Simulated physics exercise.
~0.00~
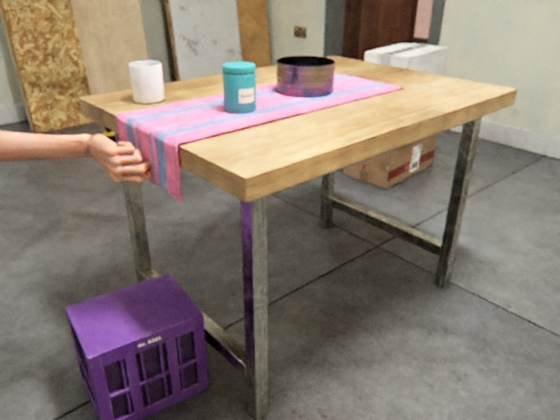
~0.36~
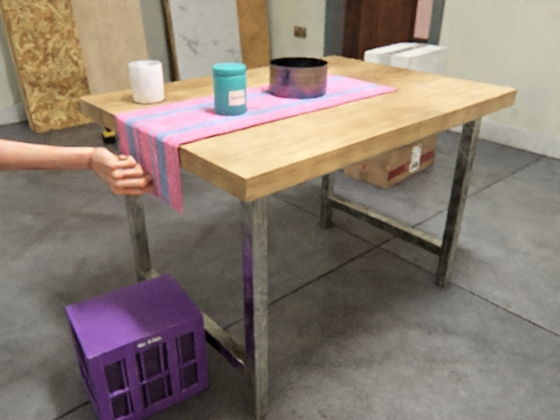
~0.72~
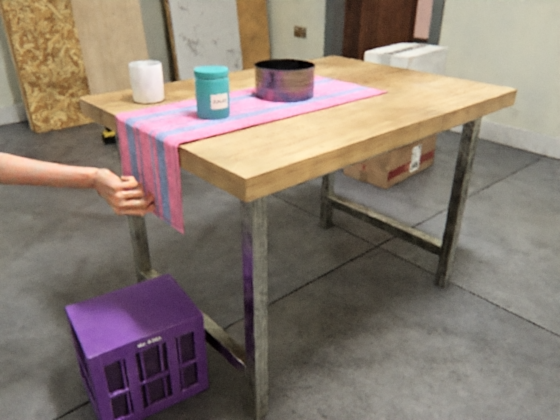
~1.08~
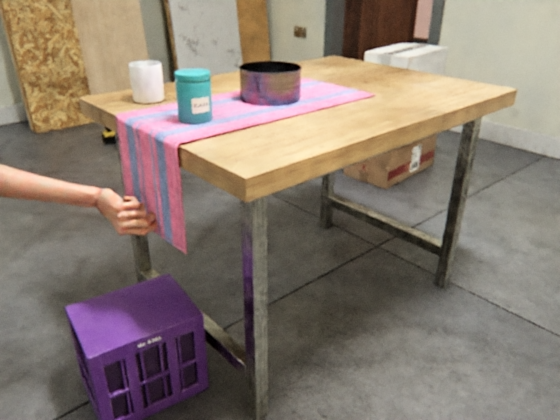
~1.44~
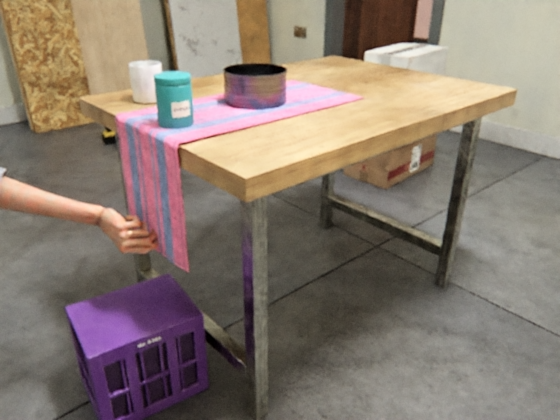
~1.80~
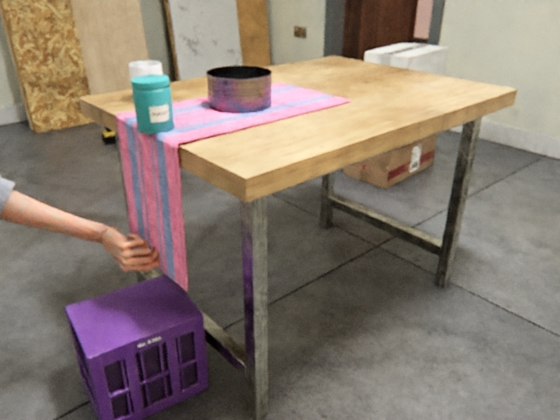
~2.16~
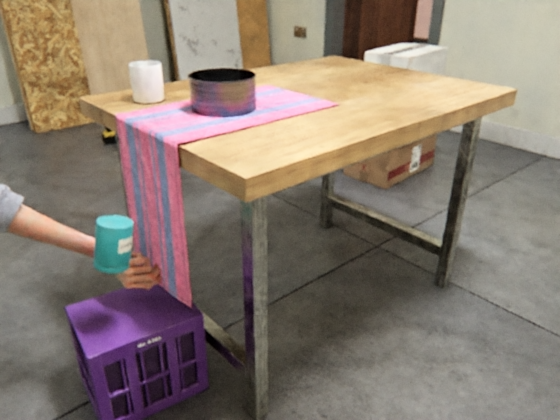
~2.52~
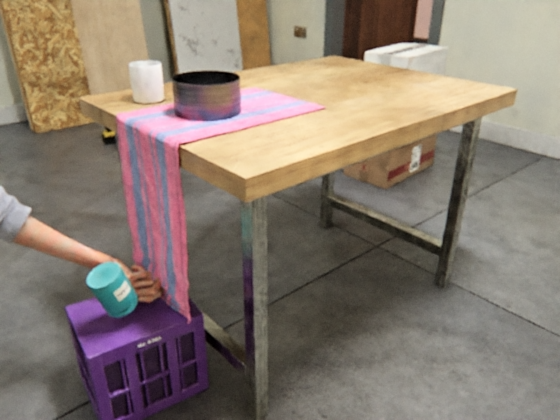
A hand pulls a pink cloth down, and the turquoise jar falls onto the purple crate.
